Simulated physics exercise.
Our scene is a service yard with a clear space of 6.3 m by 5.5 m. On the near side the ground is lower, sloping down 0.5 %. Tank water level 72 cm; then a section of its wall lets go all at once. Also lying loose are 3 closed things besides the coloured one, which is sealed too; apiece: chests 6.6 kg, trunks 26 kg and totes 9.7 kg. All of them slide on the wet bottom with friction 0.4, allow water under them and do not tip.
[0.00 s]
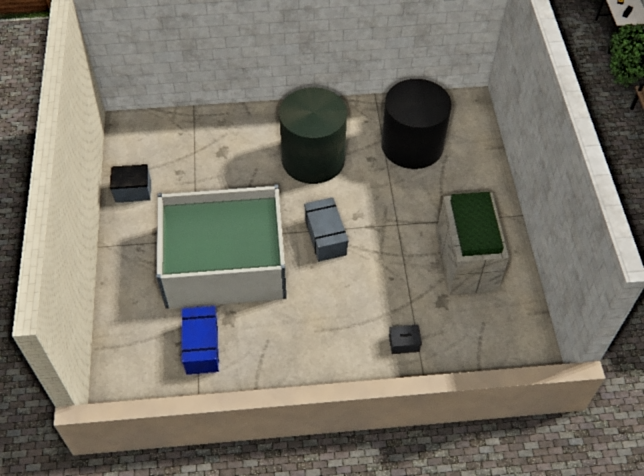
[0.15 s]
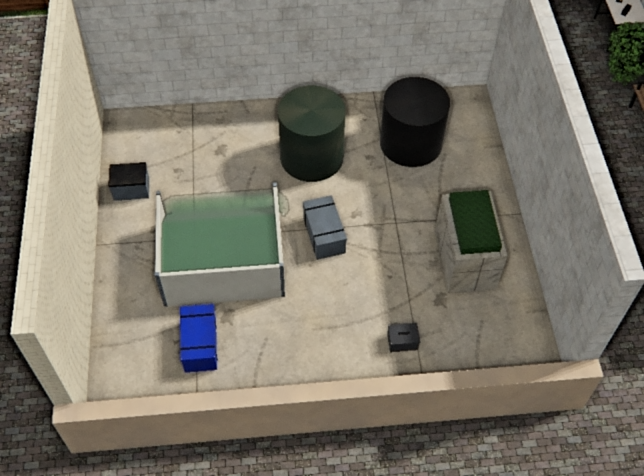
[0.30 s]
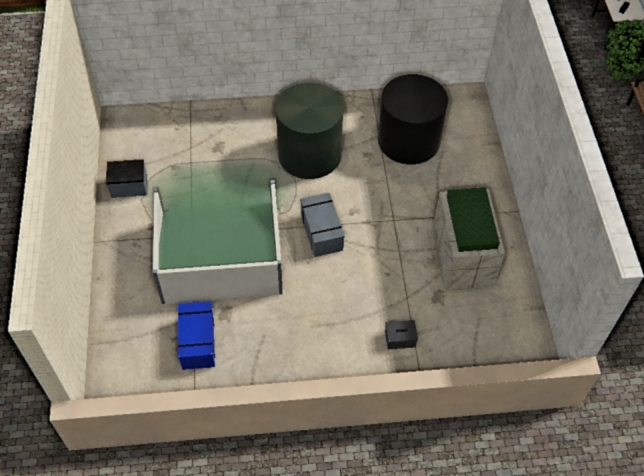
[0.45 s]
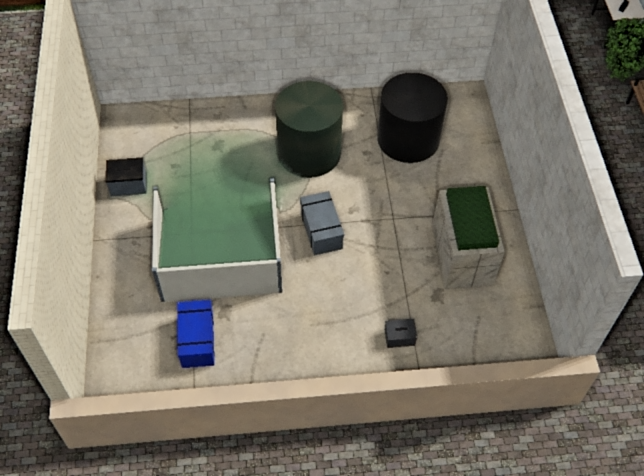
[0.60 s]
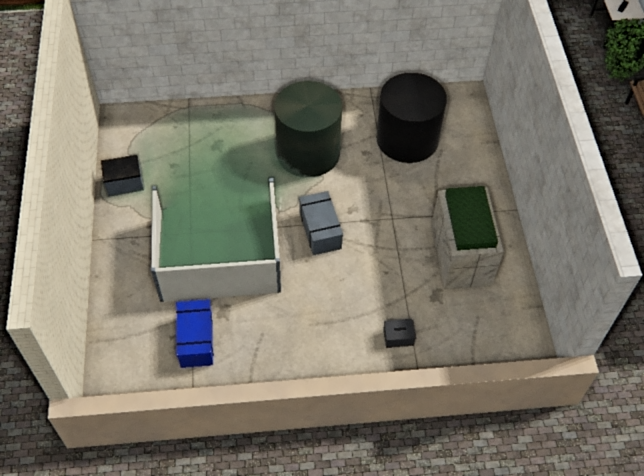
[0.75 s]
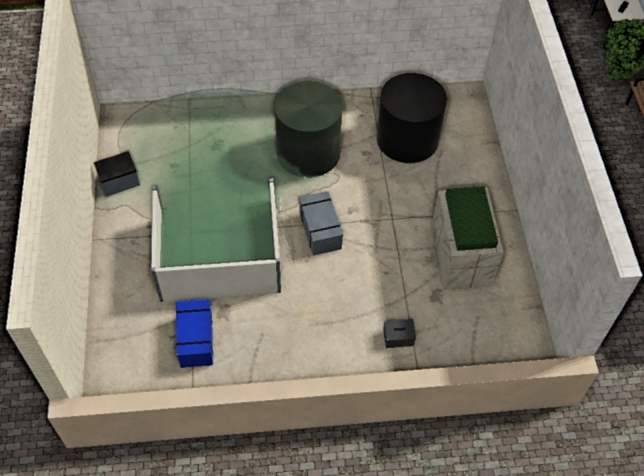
A paved yard with pale stone walls and a low front wall is seen from high above, the view drifting very slightly. A white-walled tank of green water stands left of centre among a blue trunk, grey and dark boxes, two large cylinders behind and a green-topped block at right. The tank's back side opens, water spreads backward and sideways across the floor, and the dark box at left shifts and turns slightly.
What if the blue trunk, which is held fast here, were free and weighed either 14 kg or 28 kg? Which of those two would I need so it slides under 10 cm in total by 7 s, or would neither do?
Doubling the load is necessary and sufficient.
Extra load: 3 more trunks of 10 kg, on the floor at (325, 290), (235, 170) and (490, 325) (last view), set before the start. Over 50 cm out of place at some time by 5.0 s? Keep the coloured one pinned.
Going through them in turn, the answers are not too far, too far and not too far.
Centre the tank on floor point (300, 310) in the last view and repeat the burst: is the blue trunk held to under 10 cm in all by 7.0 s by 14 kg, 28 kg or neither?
In that case only the heavier mass works.
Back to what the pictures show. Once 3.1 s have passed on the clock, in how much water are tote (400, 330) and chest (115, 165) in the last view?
First about 0 cm, second about 9 cm.
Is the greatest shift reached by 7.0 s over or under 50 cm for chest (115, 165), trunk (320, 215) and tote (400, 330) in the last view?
First one crosses the line, second one stays inside, third one stays inside.
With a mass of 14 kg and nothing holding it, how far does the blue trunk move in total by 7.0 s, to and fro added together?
Around 60 cm in total.
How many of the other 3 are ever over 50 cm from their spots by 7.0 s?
That comes to 1.
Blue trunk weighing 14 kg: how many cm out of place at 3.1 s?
0 cm.
After 1.4 s the blue trunk would be 0 cm from its start with 14 kg and 0 cm from its start with 28 kg; 0 cm of water round it then.
After 3.1 s the blue trunk would be 0 cm from its start with 14 kg and 0 cm from its start with 28 kg; 0 cm of water round it then.
After 4.9 s the blue trunk would be 0 cm from its start with 14 kg and 0 cm from its start with 28 kg; 1 cm of water round it then.
After 7.0 s the blue trunk would be 58 cm from its start with 14 kg and 0 cm from its start with 28 kg; 4 cm of water round it then.
